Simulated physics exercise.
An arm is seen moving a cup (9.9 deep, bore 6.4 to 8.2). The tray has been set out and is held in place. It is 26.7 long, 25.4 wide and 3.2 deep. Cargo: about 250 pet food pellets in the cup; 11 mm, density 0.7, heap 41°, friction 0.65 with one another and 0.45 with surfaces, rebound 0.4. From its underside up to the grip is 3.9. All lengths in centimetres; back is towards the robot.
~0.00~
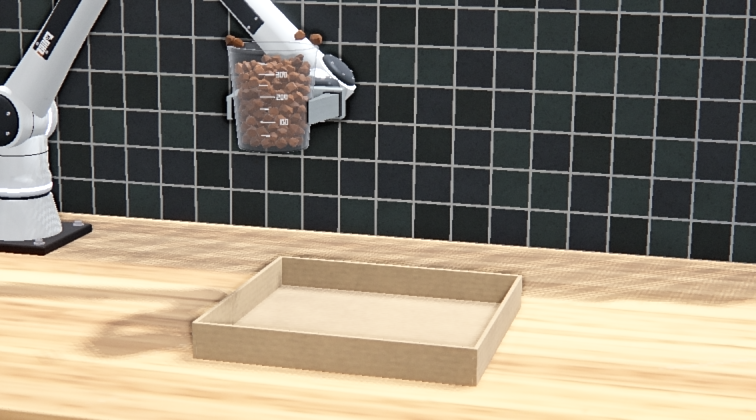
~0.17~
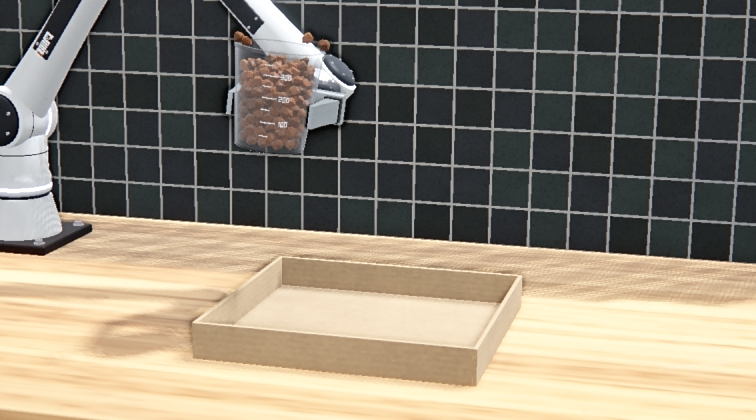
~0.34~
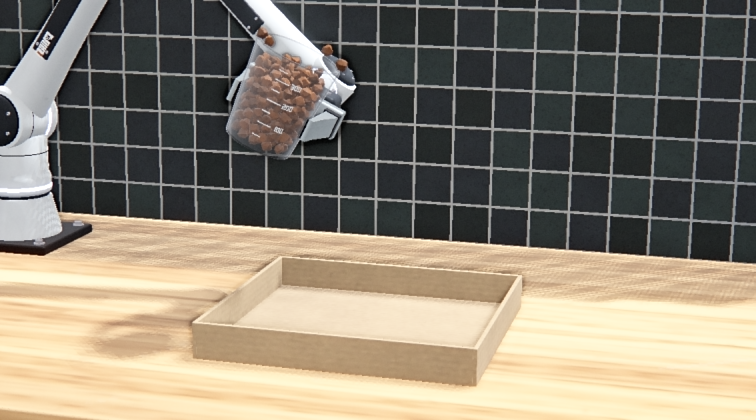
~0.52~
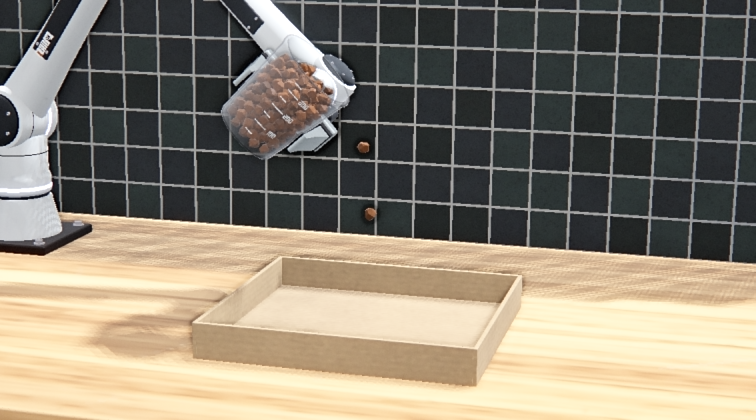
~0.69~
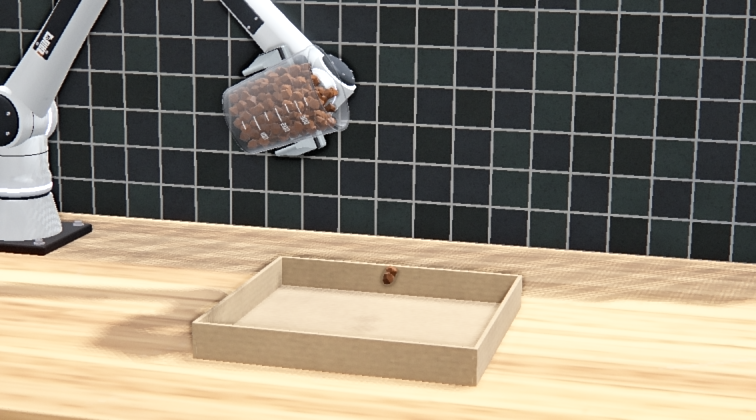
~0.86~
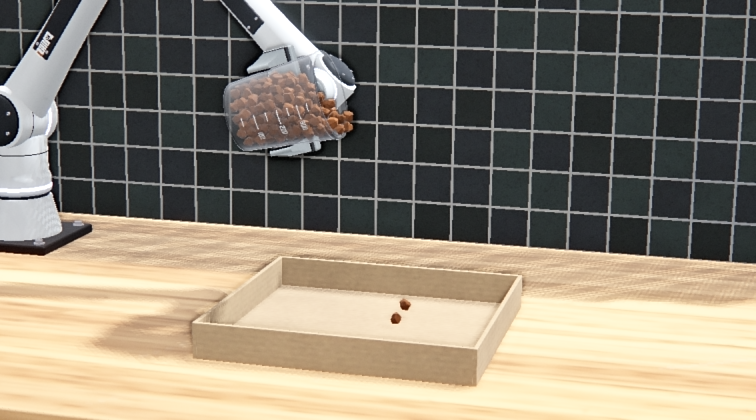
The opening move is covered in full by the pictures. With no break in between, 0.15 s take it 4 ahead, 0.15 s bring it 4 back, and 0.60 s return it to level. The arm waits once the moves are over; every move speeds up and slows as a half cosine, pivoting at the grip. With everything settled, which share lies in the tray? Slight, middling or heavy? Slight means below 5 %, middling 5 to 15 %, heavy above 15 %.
Heavy.
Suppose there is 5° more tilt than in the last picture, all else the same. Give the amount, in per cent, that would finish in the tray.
I'd put it close to 25 per cent.
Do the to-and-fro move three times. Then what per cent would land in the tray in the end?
About 40 %.
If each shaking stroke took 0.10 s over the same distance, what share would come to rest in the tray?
About 40 per cent in that case.
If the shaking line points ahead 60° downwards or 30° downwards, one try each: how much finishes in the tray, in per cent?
I'd say close to 5 percent for the first and close to 10 percent for the second.
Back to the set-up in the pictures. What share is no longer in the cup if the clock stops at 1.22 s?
Share gone by then: Close to 20 %.
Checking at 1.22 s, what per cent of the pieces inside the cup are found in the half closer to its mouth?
Near 50 %.
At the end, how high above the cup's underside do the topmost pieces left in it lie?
Roughly 9.5 cm.
After 1.22 s, tilted 72° forward, highest piece 24 above the table; 201 in the cup, 20 in the tray, 25 in flight or on a rim.
After 1.58 s, tilted 15° forward, highest piece 27 above the table; 197 in the cup, 49 in the tray.
After 1.96 s, level, highest piece 28 above the table; 197 in the cup, 49 in the tray.
After 3.01 s, level, highest piece 28 above the table; 197 in the cup, 49 in the tray.
In the end, 197 in the cup, 49 in the tray. That is 20 % in the tray.
